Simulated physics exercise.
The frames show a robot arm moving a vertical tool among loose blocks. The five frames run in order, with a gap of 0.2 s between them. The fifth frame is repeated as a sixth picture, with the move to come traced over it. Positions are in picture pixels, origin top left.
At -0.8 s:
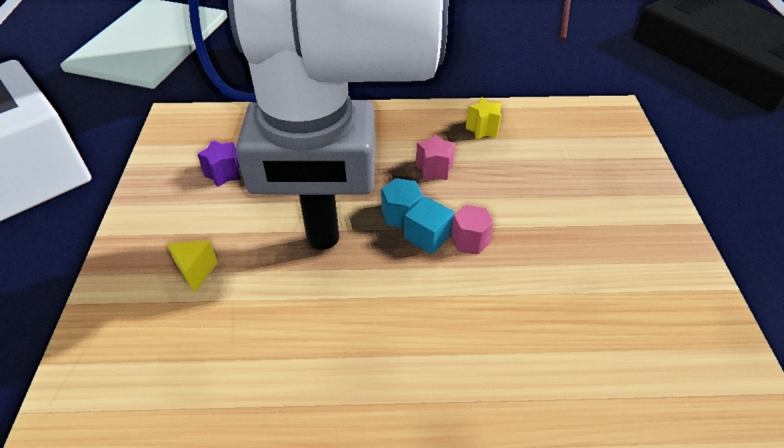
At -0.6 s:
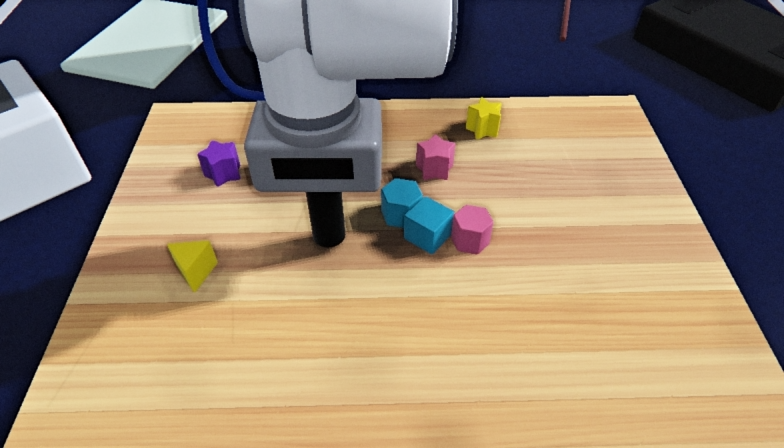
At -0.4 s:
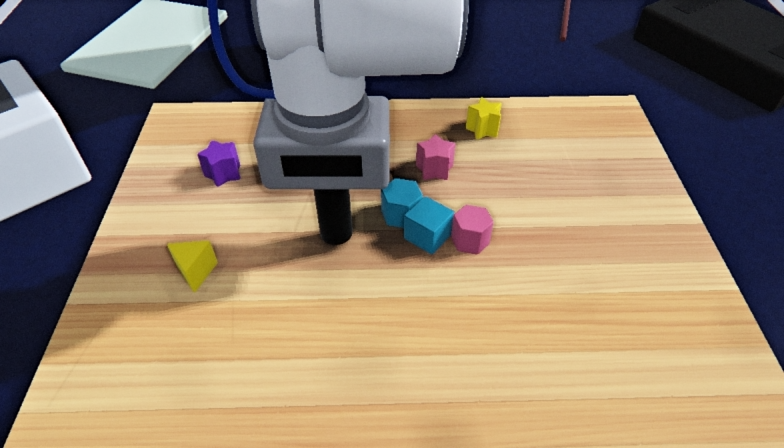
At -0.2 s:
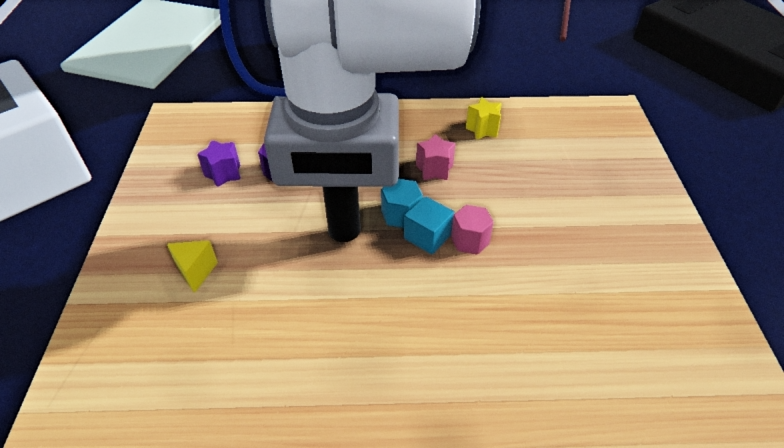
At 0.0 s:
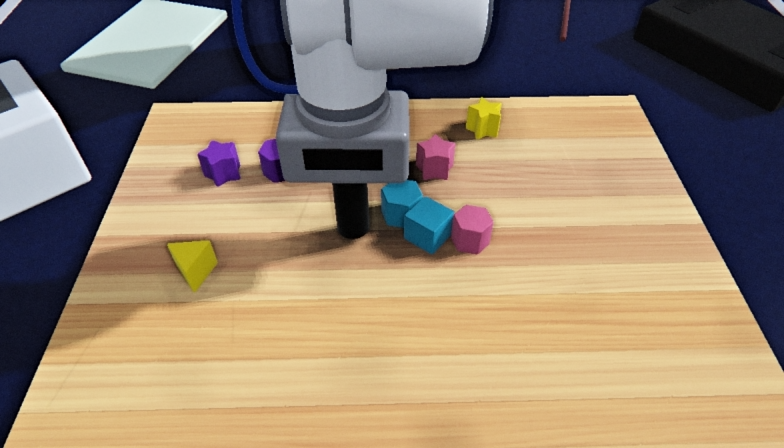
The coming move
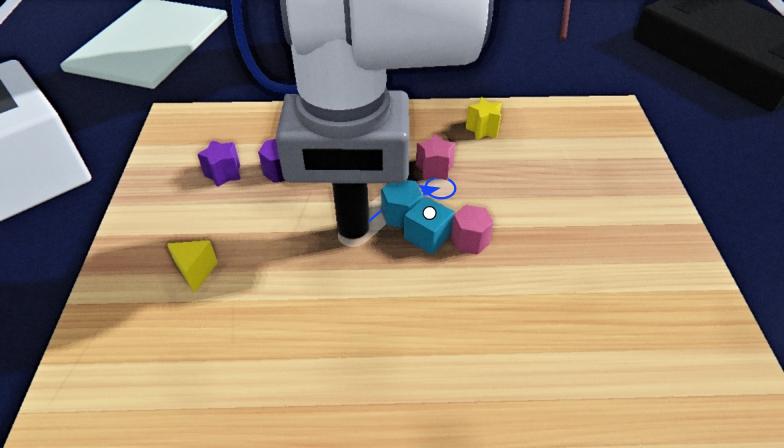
On a light wooden board, a robot arm holds a black vertical tool between a yellow triangular block and a cluster of blue and pink blocks. The arm slides the tool slowly and slightly to the right, nearer the blue blocks, gradually uncovering a purple block behind it, while every block stays still.
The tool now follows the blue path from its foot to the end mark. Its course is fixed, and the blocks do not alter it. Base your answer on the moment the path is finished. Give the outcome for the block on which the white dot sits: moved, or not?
It stays.
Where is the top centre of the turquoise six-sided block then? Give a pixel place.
The point I'd pick in the picture is (476, 176).
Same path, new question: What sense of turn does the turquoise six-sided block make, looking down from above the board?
In a top view, it turns clockwise.
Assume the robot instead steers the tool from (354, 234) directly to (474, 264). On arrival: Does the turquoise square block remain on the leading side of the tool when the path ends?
No.
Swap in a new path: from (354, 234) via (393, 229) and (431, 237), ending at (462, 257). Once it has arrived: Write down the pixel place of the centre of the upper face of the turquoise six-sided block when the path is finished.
Near (420, 184).
Drawn move, from (354, 234) over (379, 213) and (406, 195) to (440, 188); the dot is on the turquoise square block.
What follows on the original path. One third of the way, tool (379, 206); turquoise six-sided block (413, 186).
Two thirds of the way, tool (407, 188); turquoise six-sided block (443, 176), turned 45° clockwise.
At the end, tool (441, 181); turquoise six-sided block (476, 176), turned 75° clockwise; turquoise square block still.
